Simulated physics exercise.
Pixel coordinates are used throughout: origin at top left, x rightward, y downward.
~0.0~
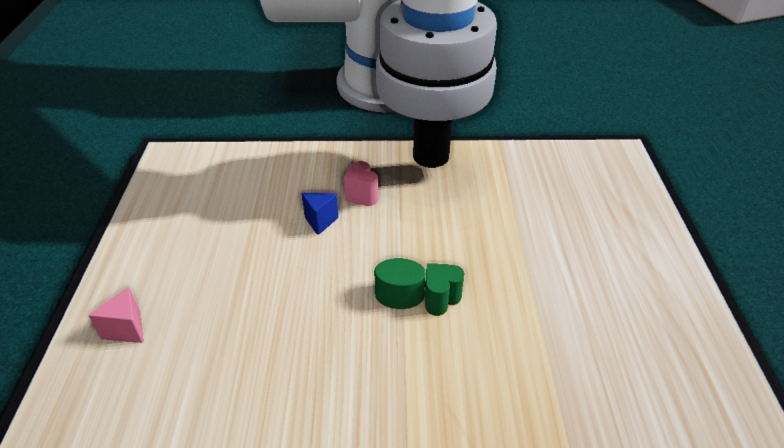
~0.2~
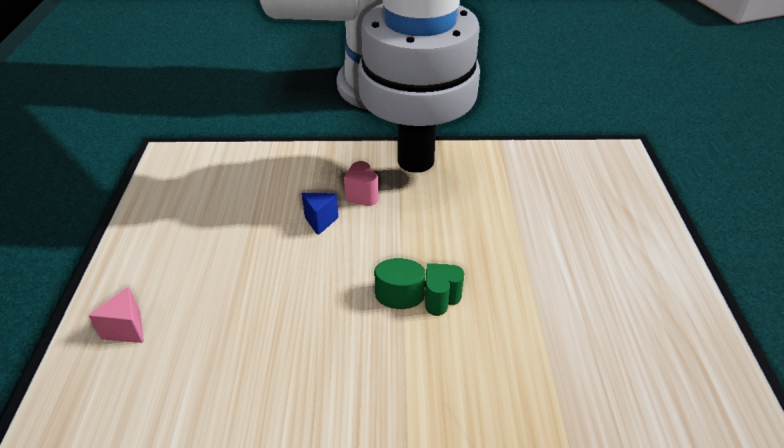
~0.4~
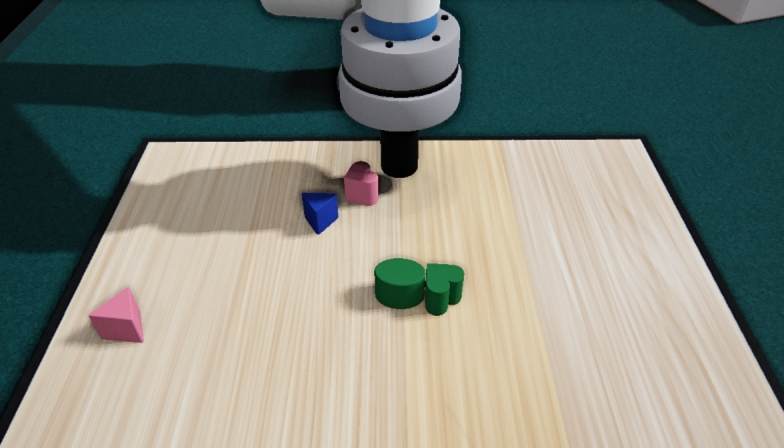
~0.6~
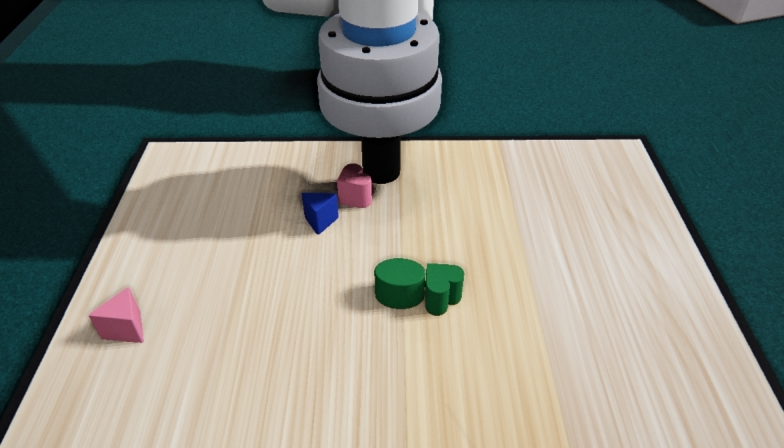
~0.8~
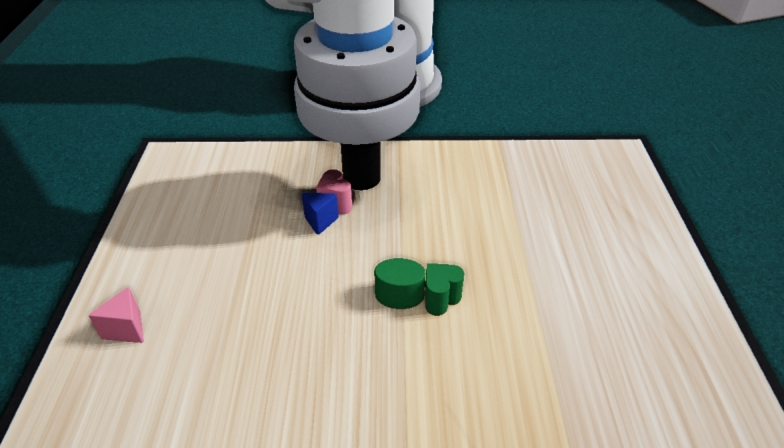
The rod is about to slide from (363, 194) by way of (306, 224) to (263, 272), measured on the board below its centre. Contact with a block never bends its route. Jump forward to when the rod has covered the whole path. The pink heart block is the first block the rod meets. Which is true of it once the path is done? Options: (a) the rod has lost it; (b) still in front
It's a.
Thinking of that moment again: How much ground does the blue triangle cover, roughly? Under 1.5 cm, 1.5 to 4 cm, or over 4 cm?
Long, over 4 cm.
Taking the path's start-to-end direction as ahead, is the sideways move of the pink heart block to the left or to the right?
Over to the right.
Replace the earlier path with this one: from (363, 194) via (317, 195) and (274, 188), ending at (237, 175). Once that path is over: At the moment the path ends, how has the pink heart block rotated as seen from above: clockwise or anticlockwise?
Anticlockwise.
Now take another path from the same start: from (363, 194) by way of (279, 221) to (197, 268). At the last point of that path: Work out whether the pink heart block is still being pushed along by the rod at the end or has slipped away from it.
In front, I predict.
The first path, step by step. One third of the way, rod at (320, 196); blue triangle at (288, 217); pink heart block at (289, 198).
Two thirds of the way, rod at (289, 224); blue triangle at (264, 241), turned 30° anticlockwise; pink heart block at (254, 218), turned 25° clockwise.
At the end, rod at (260, 257); blue triangle at (235, 270), turned 25° clockwise; pink heart block at (242, 223), turned 60° clockwise.
